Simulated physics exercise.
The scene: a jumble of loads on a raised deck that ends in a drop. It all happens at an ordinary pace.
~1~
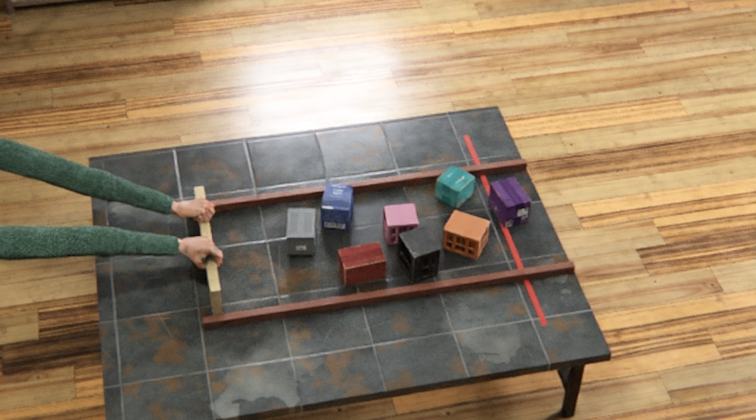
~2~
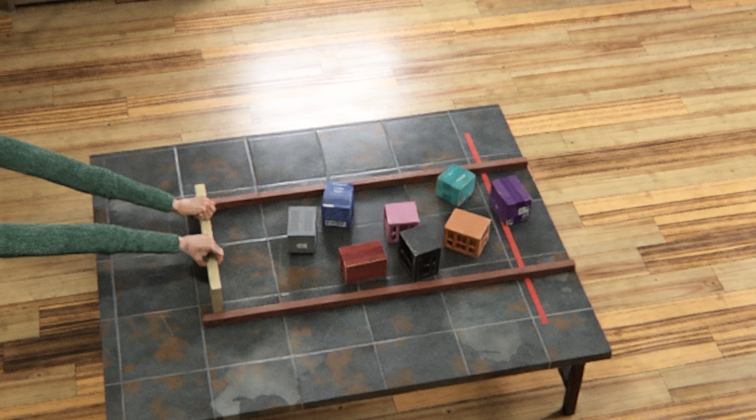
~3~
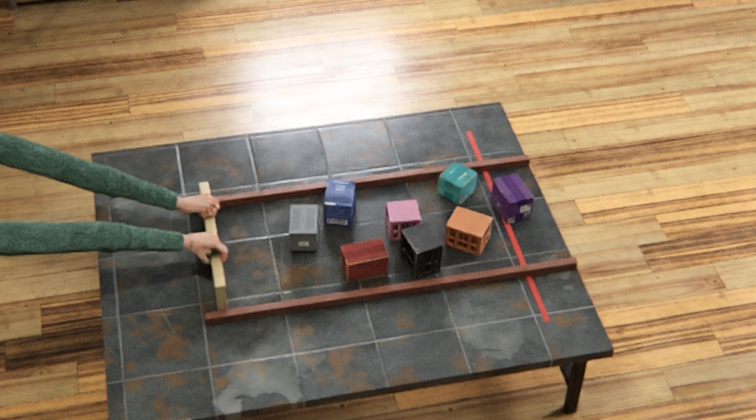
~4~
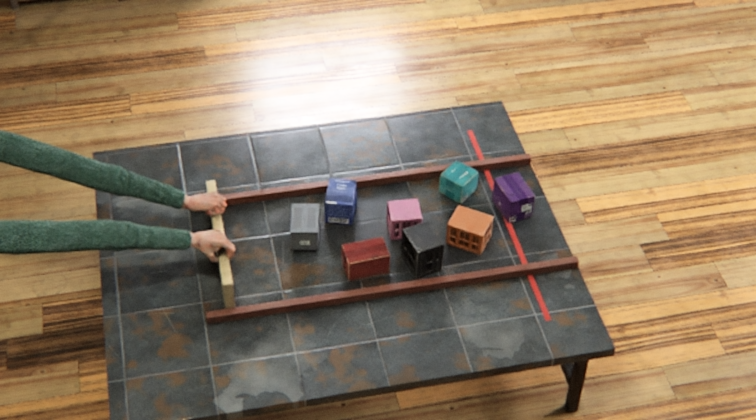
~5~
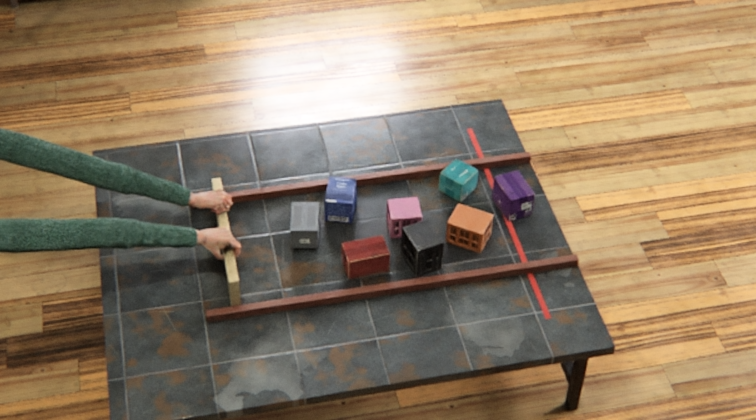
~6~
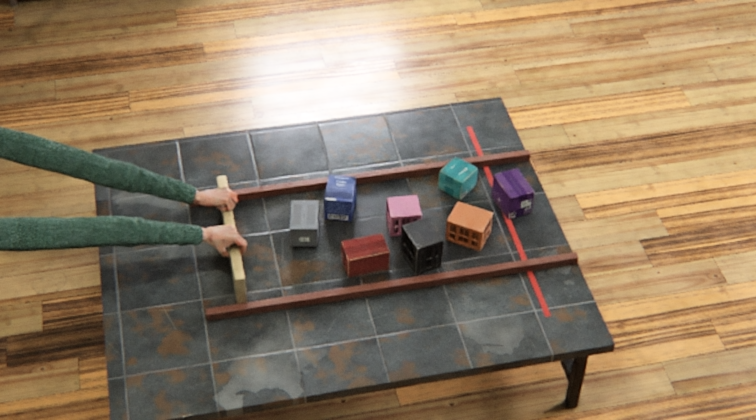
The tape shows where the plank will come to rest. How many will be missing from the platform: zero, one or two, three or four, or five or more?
In the end the number that fall off is three or four.
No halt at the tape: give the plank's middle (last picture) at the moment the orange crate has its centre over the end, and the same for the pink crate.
Its middle is around (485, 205) and around (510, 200).
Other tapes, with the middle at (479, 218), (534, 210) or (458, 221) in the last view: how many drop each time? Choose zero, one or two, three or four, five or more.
For each place: Not one; more than four; none at all.
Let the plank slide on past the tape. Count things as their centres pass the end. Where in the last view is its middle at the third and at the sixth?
About (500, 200), then (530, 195).
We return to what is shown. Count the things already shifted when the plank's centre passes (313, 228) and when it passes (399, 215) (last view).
By then 2, and 6.
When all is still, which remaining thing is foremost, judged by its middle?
It is the pink crate.
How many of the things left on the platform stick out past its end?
The number is 1.
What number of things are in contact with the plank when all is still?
It touches 3.
A little later, none off yet; purple parcel at rest near (513, 194); turquoise parcel at rest near (458, 178); orange crate at rest near (469, 226).
Next, none off yet; purple parcel at rest near (513, 194); turquoise parcel moving near (460, 178); orange crate shifted about its own width near (494, 218).
When it is over, the number that fall off is three or four; down, black crate, orange crate, turquoise parcel and purple parcel.
